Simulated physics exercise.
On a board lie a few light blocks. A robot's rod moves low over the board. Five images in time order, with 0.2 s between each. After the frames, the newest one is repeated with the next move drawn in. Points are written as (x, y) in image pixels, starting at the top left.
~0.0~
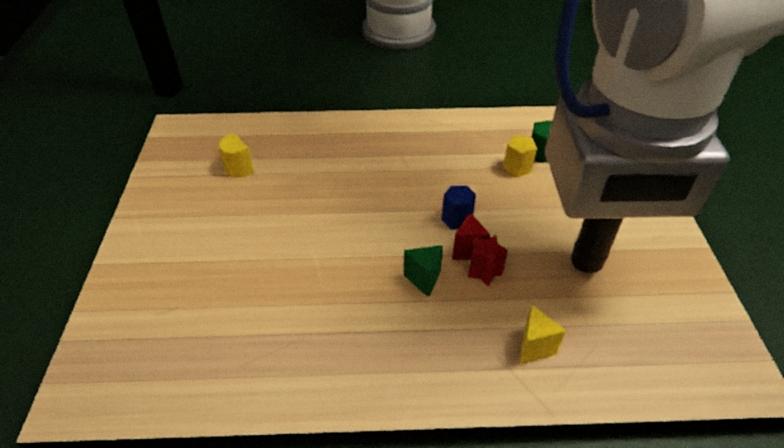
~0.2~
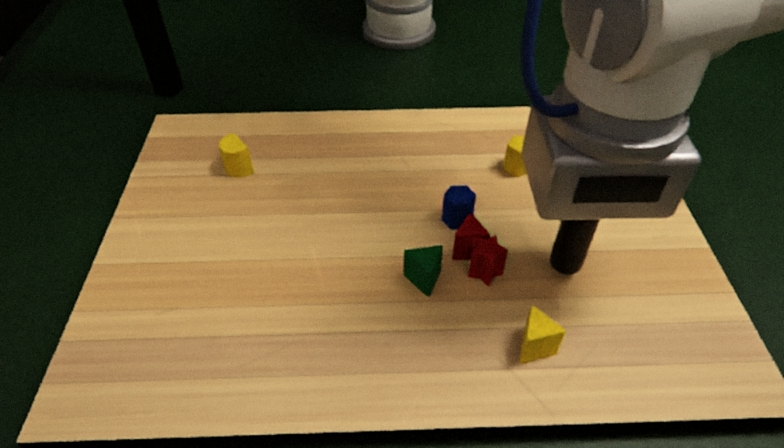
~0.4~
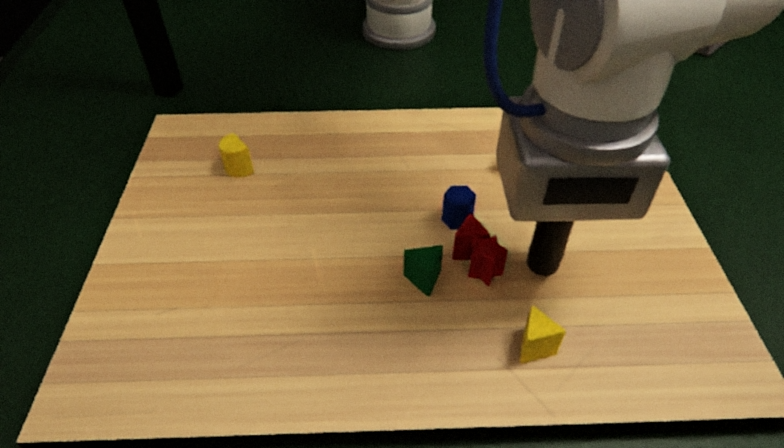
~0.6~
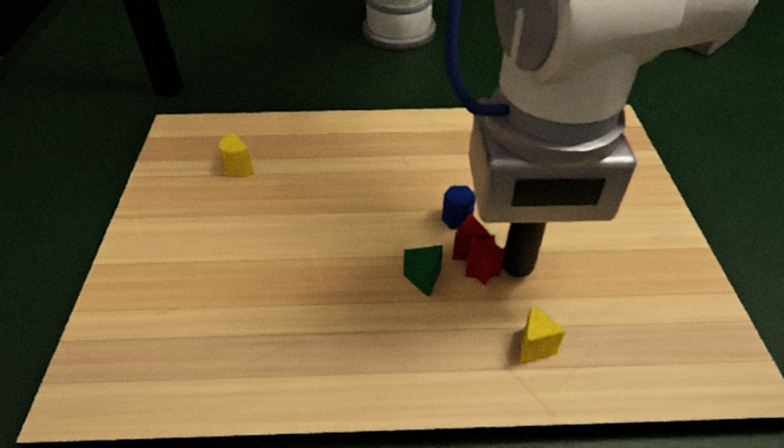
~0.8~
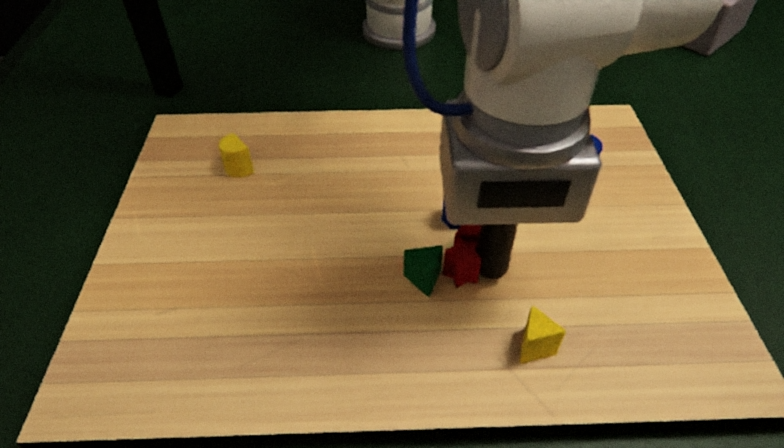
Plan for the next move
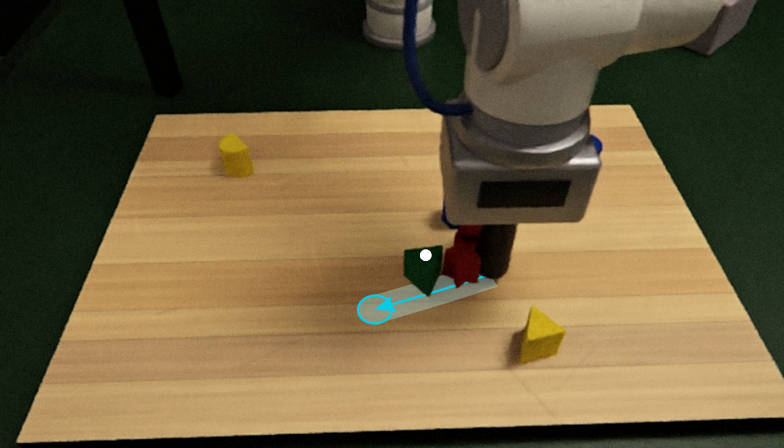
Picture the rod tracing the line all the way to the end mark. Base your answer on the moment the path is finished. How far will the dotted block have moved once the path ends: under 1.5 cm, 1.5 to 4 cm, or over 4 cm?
Its final spot will lie more than 4 cm from the current one.
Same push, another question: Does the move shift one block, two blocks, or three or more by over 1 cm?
There will be two blocks displaced.
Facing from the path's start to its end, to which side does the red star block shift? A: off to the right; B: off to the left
Correct choice: A.
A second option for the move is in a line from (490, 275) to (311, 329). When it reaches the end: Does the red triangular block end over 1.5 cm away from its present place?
I'd say no.
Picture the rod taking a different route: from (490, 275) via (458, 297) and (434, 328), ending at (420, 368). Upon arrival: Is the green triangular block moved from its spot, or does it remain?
That block is shifted.
Drawn move, in a line from (490, 275) to (375, 309); the dot is on the green triangular block.
On the path given first. One third of the way, rod (453, 280); green triangular block (400, 253), turned 25° anticlockwise; red star block (428, 250), turned 30° clockwise.
Two thirds of the way, rod (414, 291); green triangular block (375, 248), turned 15° anticlockwise; red star block (407, 251), turned 75° clockwise.
At the end, rod (375, 302); green triangular block (375, 248), turned 15° anticlockwise; red star block (406, 251), turned 85° clockwise; red triangular block still.
